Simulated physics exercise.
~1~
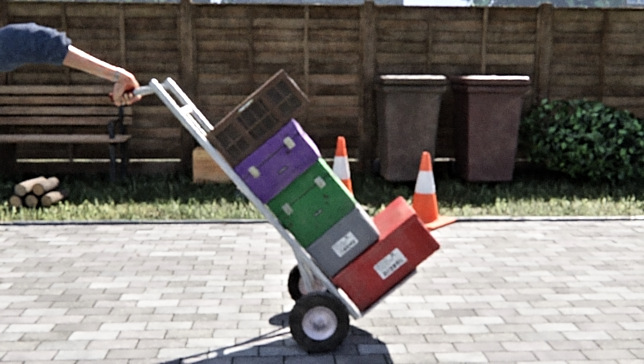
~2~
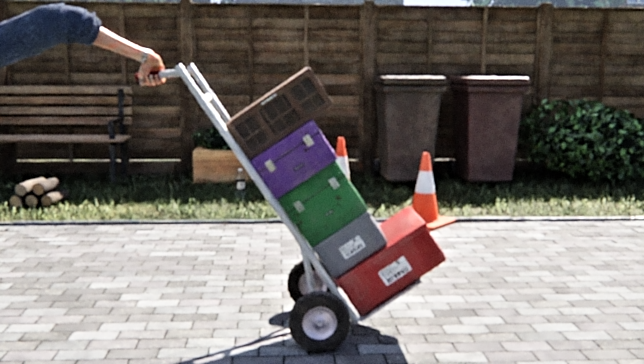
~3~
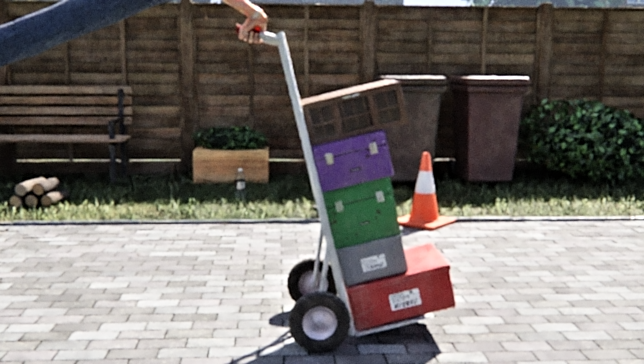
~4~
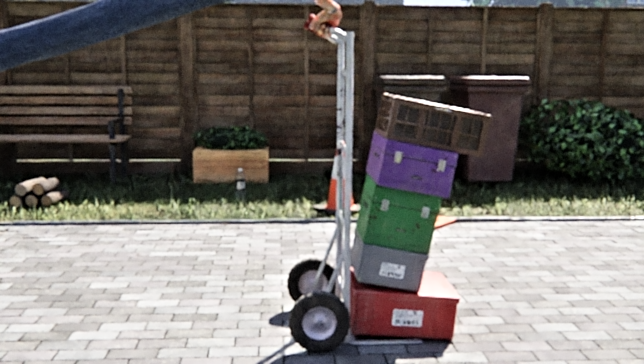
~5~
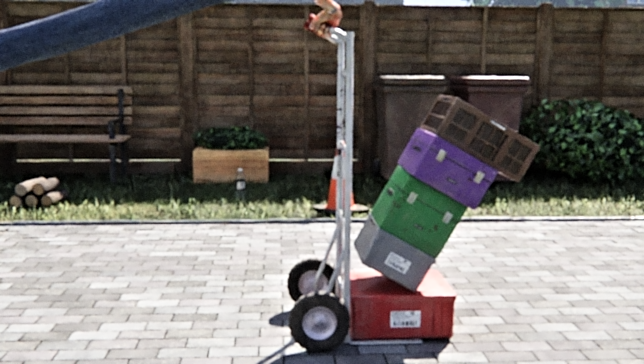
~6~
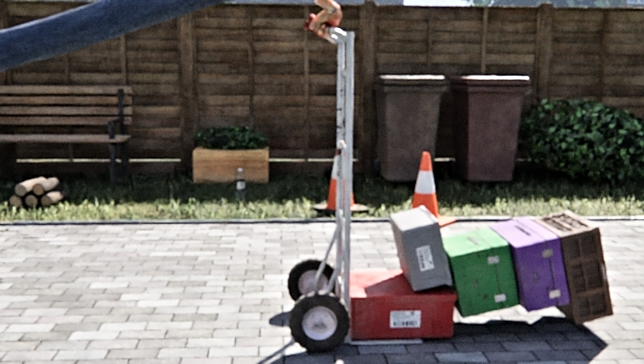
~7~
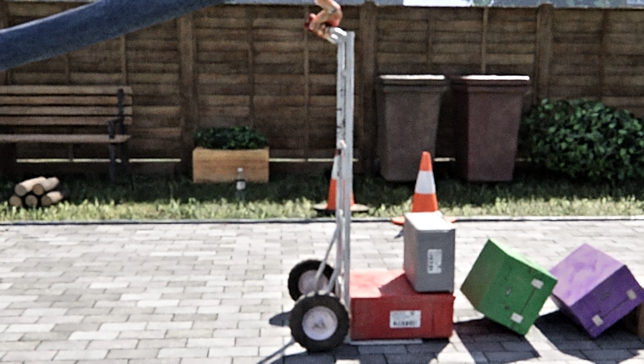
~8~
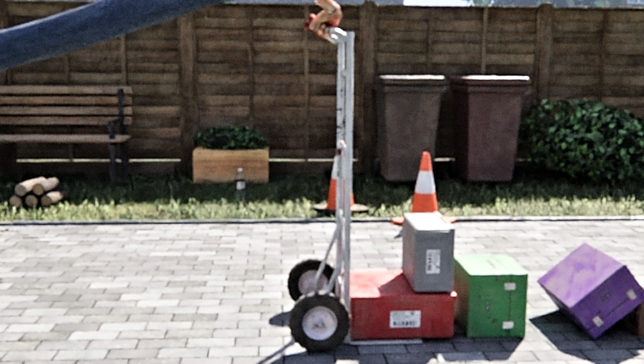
An arm swung a loaded hand truck upright, and the stack above the red box toppled to the right. The green and purple boxes and brown crate tumbled onto the paving, while the grey one ended tipped over on the red box.
